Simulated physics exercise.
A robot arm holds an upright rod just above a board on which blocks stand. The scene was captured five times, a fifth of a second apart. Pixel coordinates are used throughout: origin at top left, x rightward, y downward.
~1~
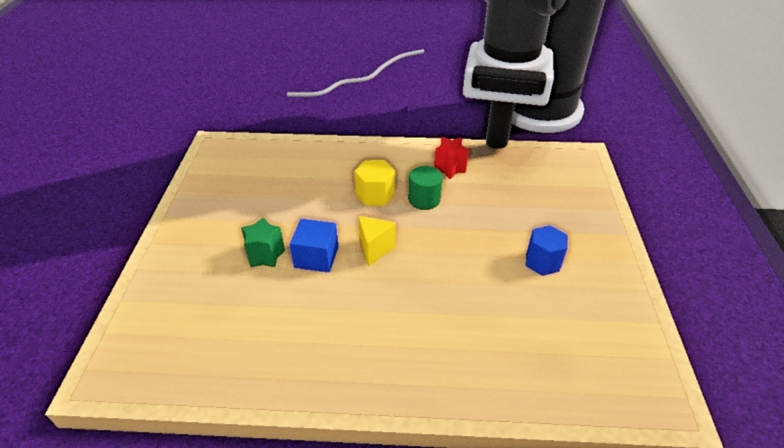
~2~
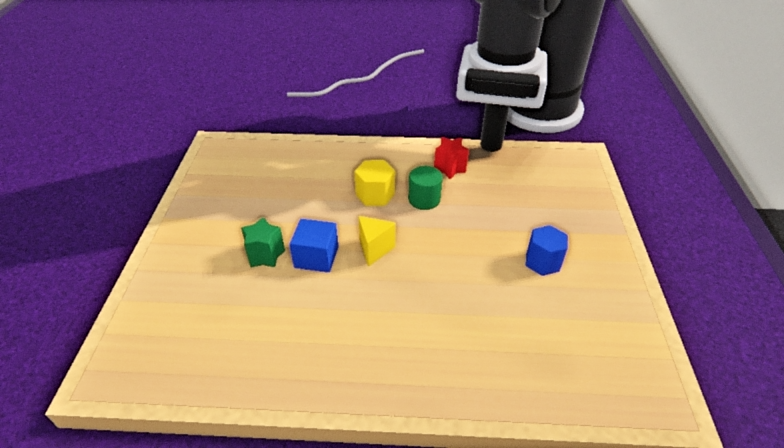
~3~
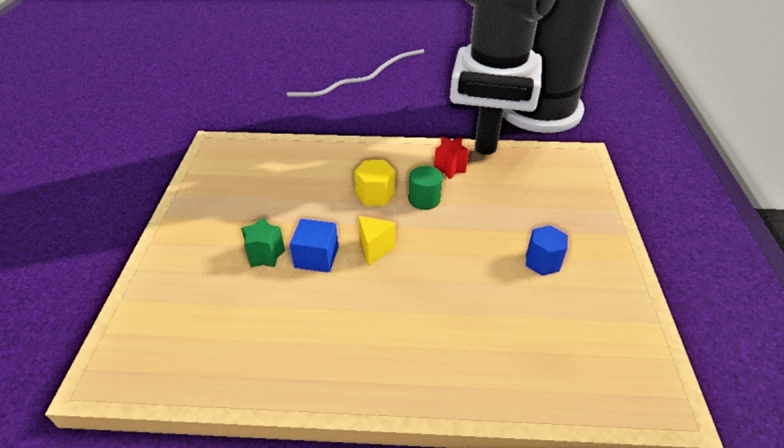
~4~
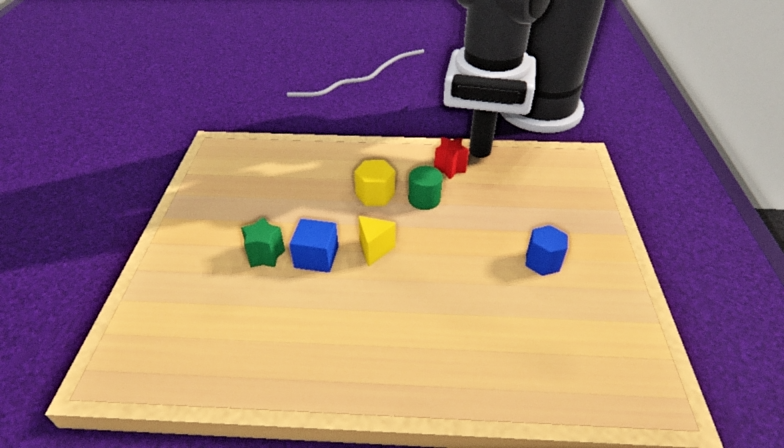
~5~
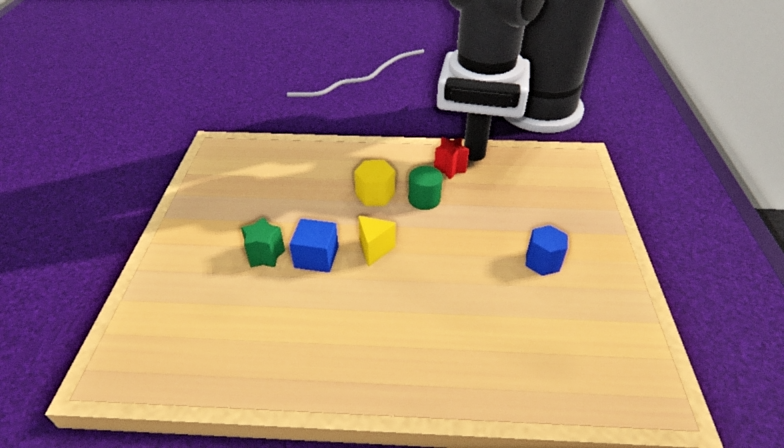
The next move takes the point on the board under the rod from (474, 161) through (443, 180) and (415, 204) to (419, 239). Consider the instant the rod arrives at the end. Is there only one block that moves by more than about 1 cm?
My answer is no.
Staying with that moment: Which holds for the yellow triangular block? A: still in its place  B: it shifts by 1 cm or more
Answer: B.
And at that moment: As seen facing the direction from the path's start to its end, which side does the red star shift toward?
Displaced right.
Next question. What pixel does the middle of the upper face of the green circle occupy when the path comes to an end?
I think it will end close to (397, 231).
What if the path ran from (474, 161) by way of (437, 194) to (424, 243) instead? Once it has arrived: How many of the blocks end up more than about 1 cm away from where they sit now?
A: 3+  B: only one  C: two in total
(C)
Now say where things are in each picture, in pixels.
In the first picture, lower end of the rod (497, 143), tops of blocks, yellow triangular block (374, 226), yellow six-sided block (375, 170), green circle (426, 175), red star (452, 145).
In the second picture, rod (491, 146), blocks as before.
In the third picture, rod (486, 149), blocks as before.
In the fourth picture, rod (480, 152), blocks as before.
In the fifth picture, rod (474, 155), yellow triangular block (374, 226), yellow six-sided block (375, 170), green circle (426, 175), red star (452, 145).
On the path given first. One third of the way, rod (443, 175); red star (421, 154), turned 25° clockwise.
Two thirds of the way, rod (416, 199); green circle (405, 199); red star (411, 156), turned 65° clockwise.
At the end, rod (419, 233); yellow triangular block (365, 233), turned 50° clockwise; yellow six-sided block not moved; green circle (397, 231); red star (411, 156), turned 65° clockwise.
